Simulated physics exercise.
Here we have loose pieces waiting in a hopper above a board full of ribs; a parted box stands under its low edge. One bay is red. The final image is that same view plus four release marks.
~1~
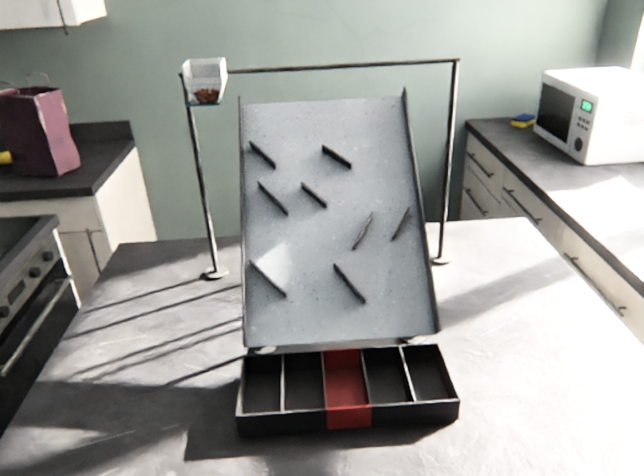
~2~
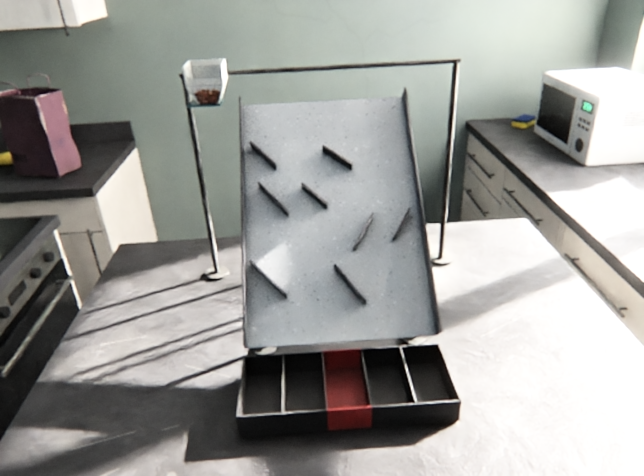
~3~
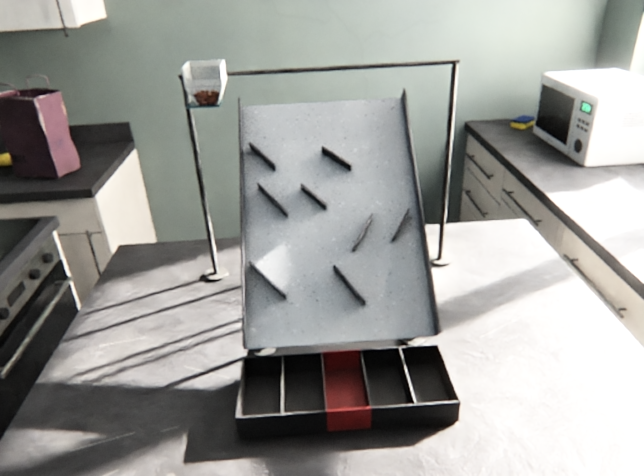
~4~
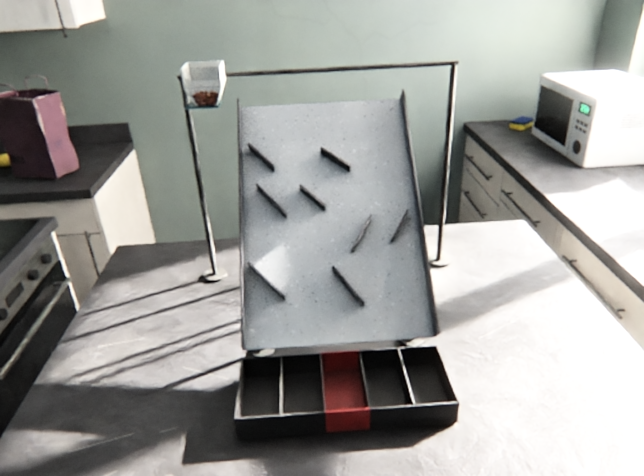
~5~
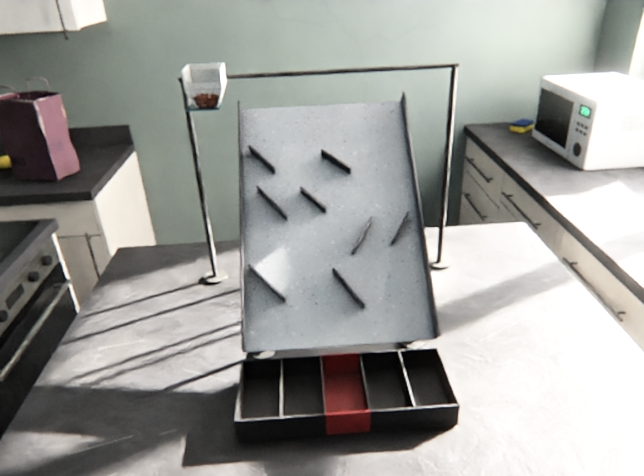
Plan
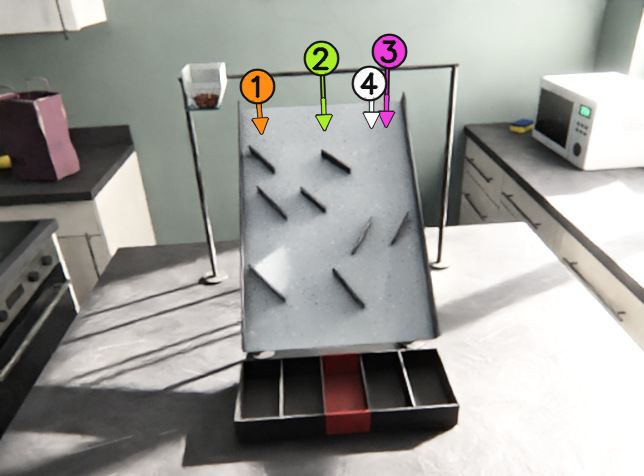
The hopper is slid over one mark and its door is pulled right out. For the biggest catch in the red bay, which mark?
1.
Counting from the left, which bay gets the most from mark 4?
It is the fourth one.
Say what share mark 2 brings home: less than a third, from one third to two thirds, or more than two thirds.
It is less than a third.
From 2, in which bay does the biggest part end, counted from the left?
The fourth from the left.
On the marked copy, mark 1 meets the board at (261, 128); mark 2 meets the board at (324, 124); mark 3 meets the board at (386, 121); mark 4 meets the board at (371, 122).
With 1, about a third in the red bay, about half in other bays, a small part held on the board, a small part outside the box.
With 2, a stray few in the red bay, nearly all in other bays, a small part outside the box.
With 3, a stray few in the red bay, most in other bays, a small part outside the box.
With 4, a stray few in the red bay, most in other bays, a small part outside the box.
